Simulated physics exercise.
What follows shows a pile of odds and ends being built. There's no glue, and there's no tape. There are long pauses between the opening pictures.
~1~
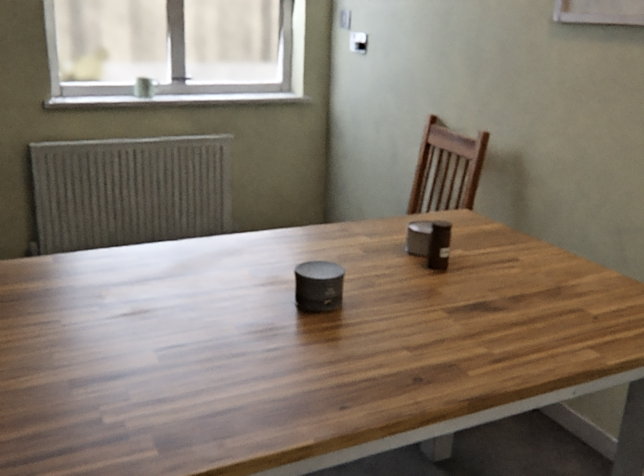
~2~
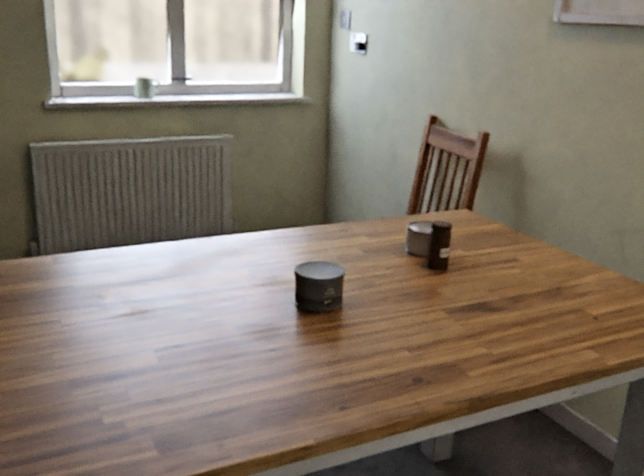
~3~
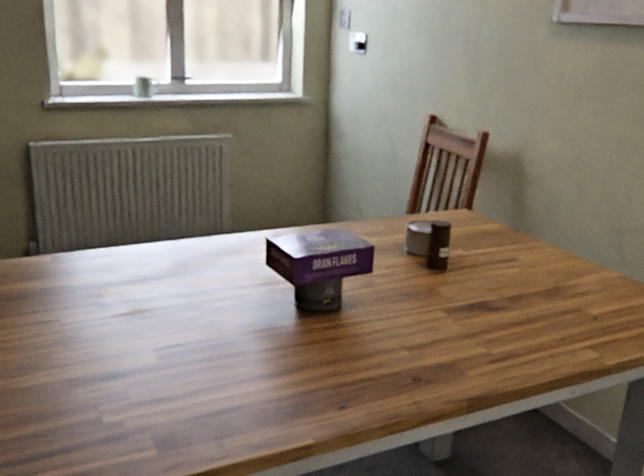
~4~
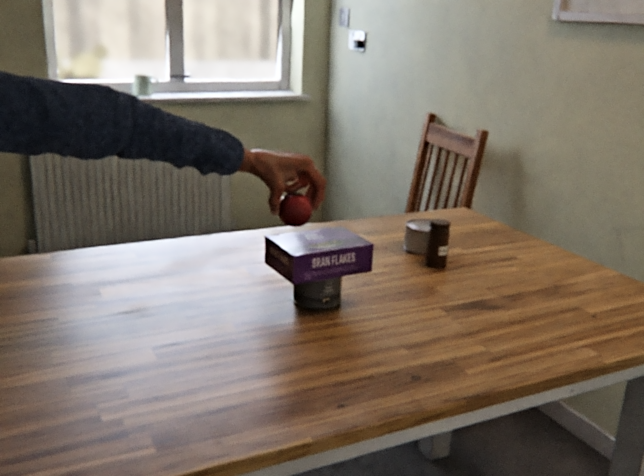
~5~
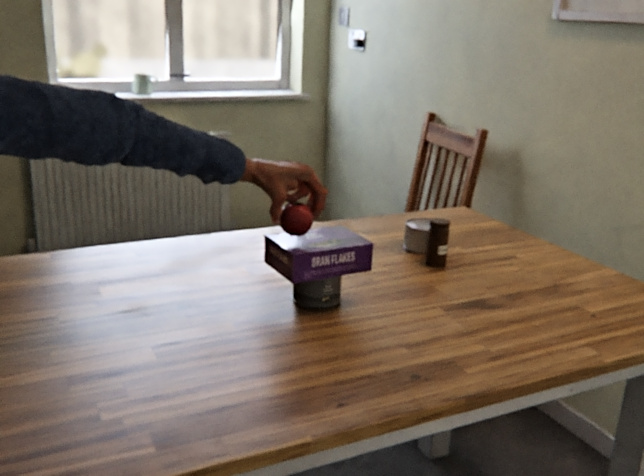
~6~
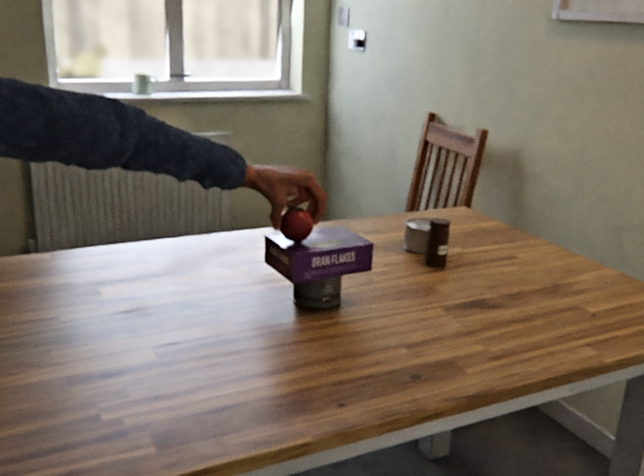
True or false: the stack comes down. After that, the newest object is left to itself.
False.
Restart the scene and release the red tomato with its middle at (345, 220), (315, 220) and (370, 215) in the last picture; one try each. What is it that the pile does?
The pile does not fall at first, does not fall second and goes down third.
Then, 0.20 s past the last view, nothing moves.
Then, 0.60 s past the last view, red tomato resting near (296, 225).
Finally, all 5 still in place. Final places as the last picture's camera would see them, red tomato near (296, 225). The pile stays up.
